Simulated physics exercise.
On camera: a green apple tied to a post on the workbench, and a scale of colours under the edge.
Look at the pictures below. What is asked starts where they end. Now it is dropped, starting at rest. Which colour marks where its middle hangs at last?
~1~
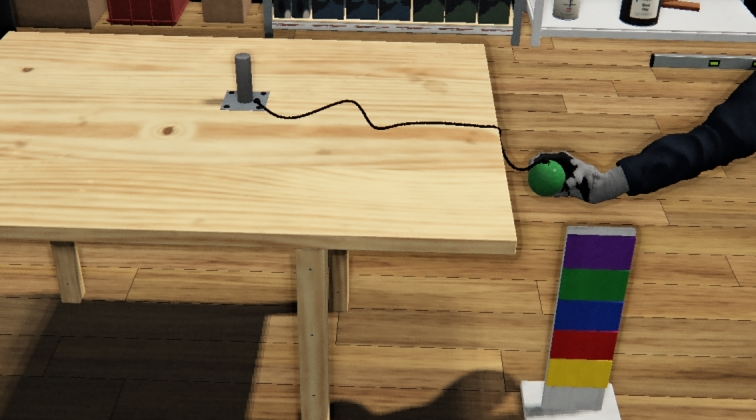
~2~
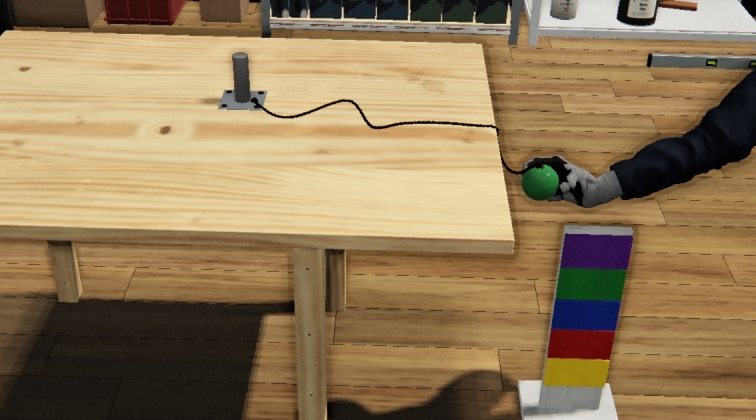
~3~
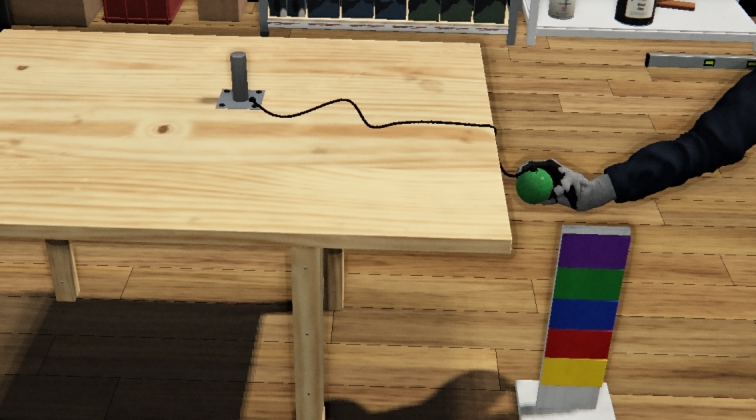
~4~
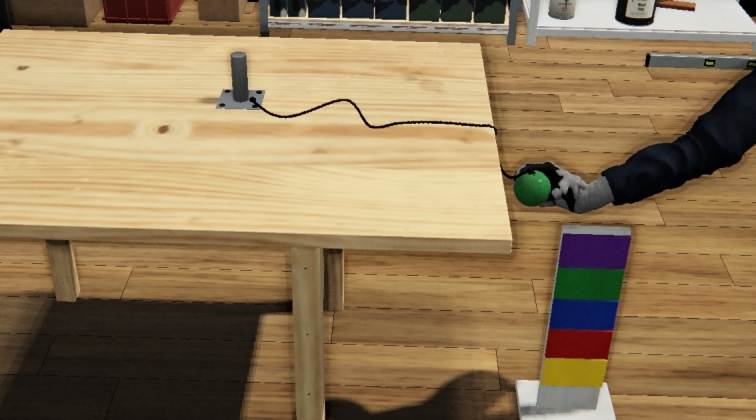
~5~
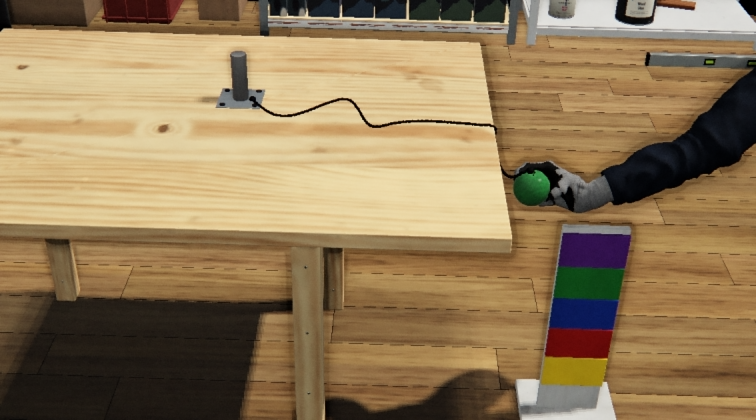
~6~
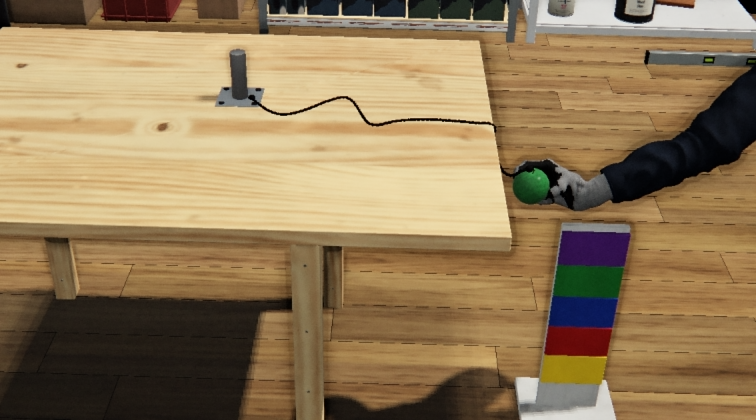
Green.
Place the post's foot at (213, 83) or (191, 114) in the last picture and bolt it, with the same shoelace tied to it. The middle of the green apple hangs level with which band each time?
Try one - purple; try two - purple.
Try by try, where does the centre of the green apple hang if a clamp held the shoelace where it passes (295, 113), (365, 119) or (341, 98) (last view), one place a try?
About (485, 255), (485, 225) and (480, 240).
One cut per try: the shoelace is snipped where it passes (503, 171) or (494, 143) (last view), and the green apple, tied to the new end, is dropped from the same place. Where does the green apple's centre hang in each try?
(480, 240) and (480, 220).
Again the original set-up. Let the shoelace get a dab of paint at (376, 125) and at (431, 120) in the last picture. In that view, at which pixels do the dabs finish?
One finishes at (445, 118) and the other at (493, 134).
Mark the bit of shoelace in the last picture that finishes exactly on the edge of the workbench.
The point at (424, 120).
Early on, apple near (470, 260); level with green.
Midway, apple near (489, 269); level with green.
Finally, apple near (483, 269); level with green. Its middle rests at the green band.
